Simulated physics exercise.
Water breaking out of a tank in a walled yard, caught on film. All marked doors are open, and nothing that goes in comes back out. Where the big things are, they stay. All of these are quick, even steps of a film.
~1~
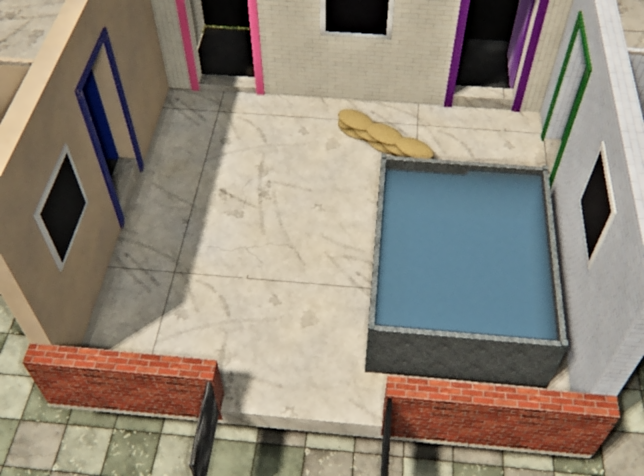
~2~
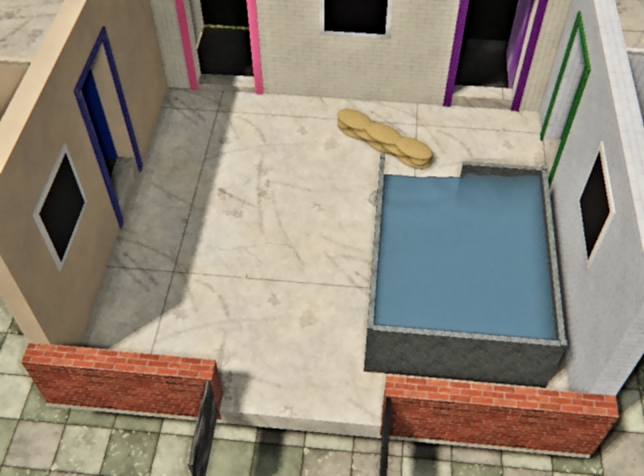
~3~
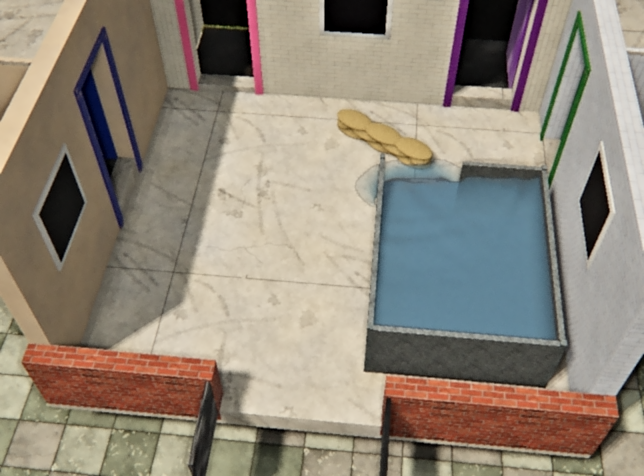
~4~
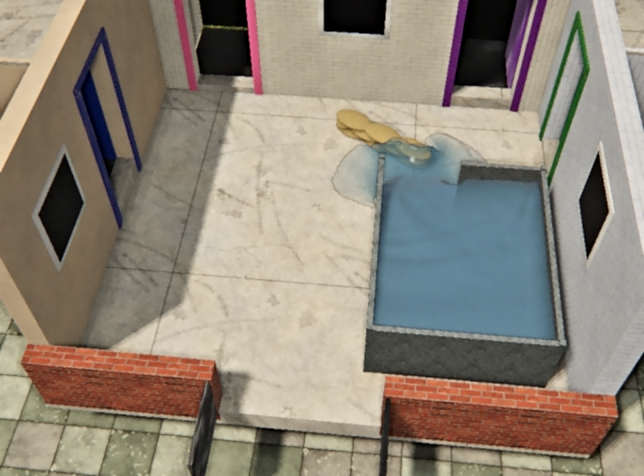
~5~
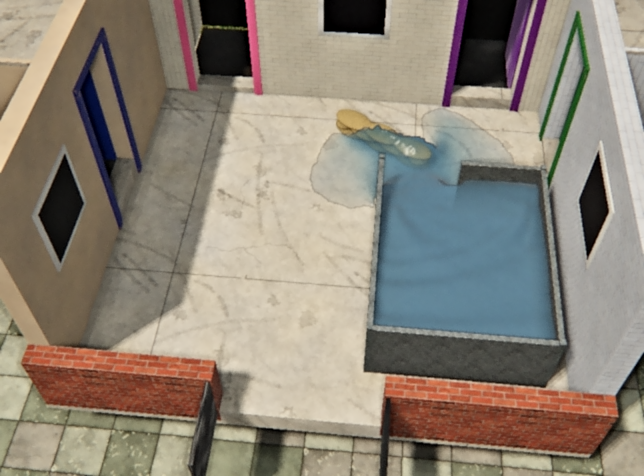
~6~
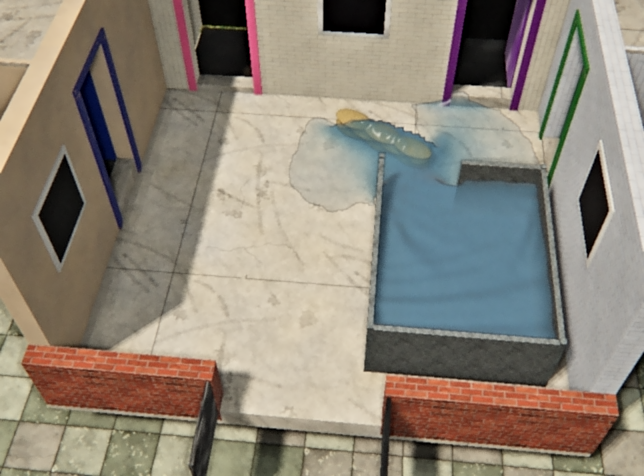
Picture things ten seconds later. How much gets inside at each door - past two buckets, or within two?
The blue door keeps inside the allowance there; the pink door exceeds the allowance there; the green door exceeds the allowance there; the purple door exceeds the allowance there.
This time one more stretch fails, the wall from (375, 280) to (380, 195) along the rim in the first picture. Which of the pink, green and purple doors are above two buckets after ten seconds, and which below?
The pink one exceeds the limit, the green one exceeds the limit, and the purple one remains below.
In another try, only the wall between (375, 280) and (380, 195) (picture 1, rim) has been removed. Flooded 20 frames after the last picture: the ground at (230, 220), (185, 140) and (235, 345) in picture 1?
Log: Point 1 inundated; point 2 inundated; point 3 inundated.
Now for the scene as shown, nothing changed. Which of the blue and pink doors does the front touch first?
If you ask me, it's the pink one.
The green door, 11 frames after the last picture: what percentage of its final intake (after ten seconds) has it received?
My estimate: Close to 10 per cent.
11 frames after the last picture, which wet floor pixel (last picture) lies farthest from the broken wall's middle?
Best guess: Near (165, 95).
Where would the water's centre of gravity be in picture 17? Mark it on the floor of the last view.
Estimate: (407, 225).
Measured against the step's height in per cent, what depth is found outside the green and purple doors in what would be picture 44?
Depth ratios, approx.: 230 and 80 percent.
A moment on, water covers 35 % of the floor; the blue door not reached, the pink door wet at the sill, nothing in, the green door wet at the sill, nothing in, the purple door over two buckets in.
Next, water covers 45 % of the floor; the blue door wet at the sill, nothing in, the pink door under two buckets in, the green door over two buckets in, the purple door over two buckets in.
Then, water covers 65 % of the floor; the blue door wet at the sill, nothing in, the pink door over two buckets in, the green door far over two buckets in, the purple door far over two buckets in.
Later, water covers 90 % of the floor; the blue door wet at the sill, nothing in, the pink door far over two buckets in, the green door far over two buckets in, the purple door far over two buckets in.
In the end, water covers 95 % of the floor; the blue door wet at the sill, nothing in, the pink door far over two buckets in, the green door far over two buckets in, the purple door far over two buckets in.
